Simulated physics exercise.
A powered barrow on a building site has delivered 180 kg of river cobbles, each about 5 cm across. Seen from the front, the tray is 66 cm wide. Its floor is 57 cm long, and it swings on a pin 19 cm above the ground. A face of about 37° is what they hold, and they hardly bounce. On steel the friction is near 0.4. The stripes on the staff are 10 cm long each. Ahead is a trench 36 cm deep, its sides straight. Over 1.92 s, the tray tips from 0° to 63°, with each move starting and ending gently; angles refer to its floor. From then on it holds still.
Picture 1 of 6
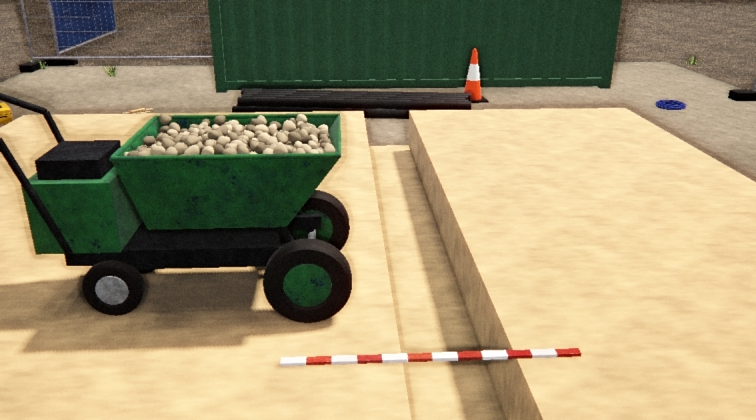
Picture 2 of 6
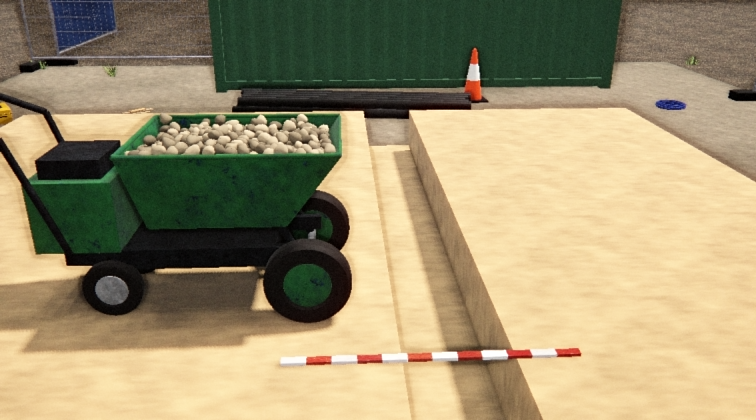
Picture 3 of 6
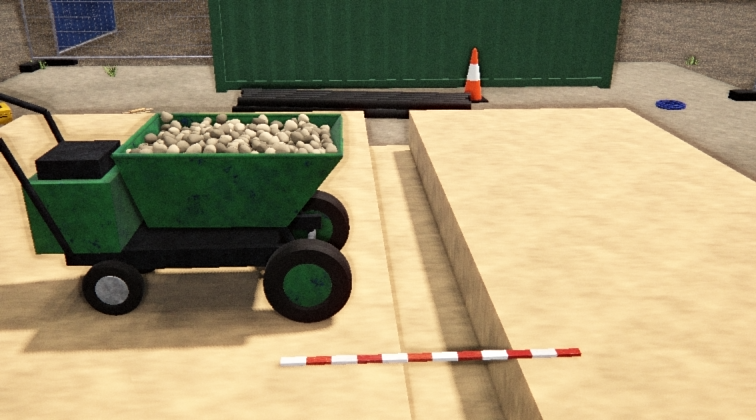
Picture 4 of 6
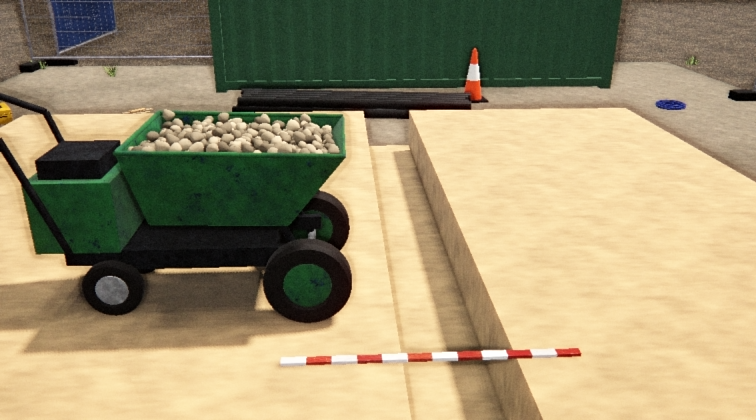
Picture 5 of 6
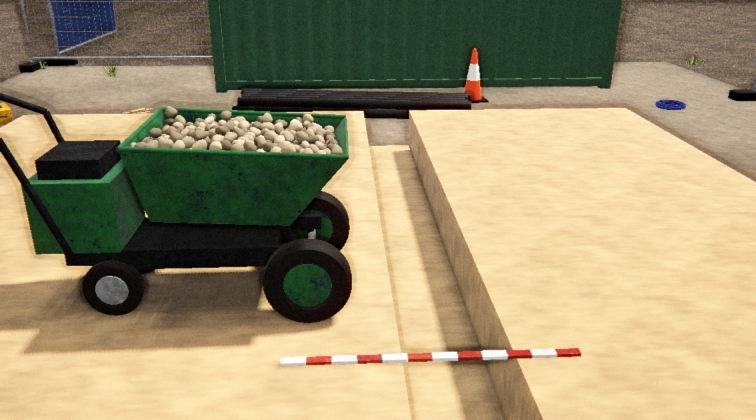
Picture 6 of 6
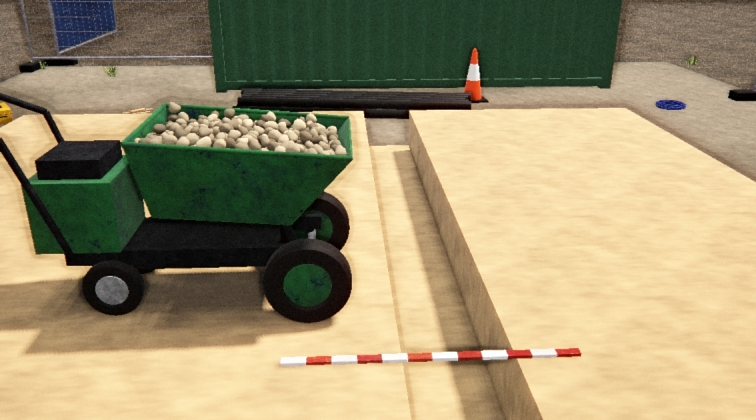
On a building site with pale sandy ground, seen from the side and slightly above by a camera that stays still, a straight-sided trench runs away from the viewer. A green powered barrow loaded with rounded, pale stones stands at left, with a red-and-white staff in front, an orange cone and green container behind. At first nothing moves, then the tray's rear rises slightly, tilting gently rightward.
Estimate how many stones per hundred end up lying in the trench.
65 %.
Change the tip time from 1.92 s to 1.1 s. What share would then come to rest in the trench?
Trench share: Approx. 55%.
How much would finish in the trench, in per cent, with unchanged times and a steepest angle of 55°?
Trench share: Approx. 45%.
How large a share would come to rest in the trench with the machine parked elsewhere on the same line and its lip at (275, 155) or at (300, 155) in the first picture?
About 80 per cent first, then about 80 per cent.
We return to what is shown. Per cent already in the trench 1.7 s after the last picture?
Roughly 20 percent of the load.
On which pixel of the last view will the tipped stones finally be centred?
I'd point somewhere around (458, 329).
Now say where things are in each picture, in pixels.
In the first frame, lip at (340, 156), floor tilted 0°, highest stones at (238, 125).
In the second frame, lip at (341, 156), floor tilted 0°, highest stones at (239, 125).
In the third frame, the tray is at 1°, its lip at (342, 156); the top of the load is at (240, 124).
In the fourth frame, the tray is at 2°, its lip at (345, 157); the top of the load is at (230, 125).
In the fifth frame, lip at (348, 158), floor tilted 3°, highest stones at (229, 124).
In the sixth frame, the tray is at 5°, its lip at (352, 159); the top of the load is at (215, 120).
Then, 1.1 s after the last picture the floor is at 53°, 100 % in the tray; the foremost stones are at (428, 198).
Then, 1.7 s after the last picture the floor is at 63°, 71 % in the tray, 22 % in the trench, 7 % past the trench; the foremost stones are at (535, 276).
Then, 2.0 s after the last picture the floor is at 63°, 48 % in the tray, 35 % in the trench, 17 % past the trench; the foremost stones are at (603, 267).
Then, 4.0 s after the last picture the floor is at 63°, 17 % in the tray, 65 % in the trench, 18 % past the trench; the foremost stones are at (662, 283).
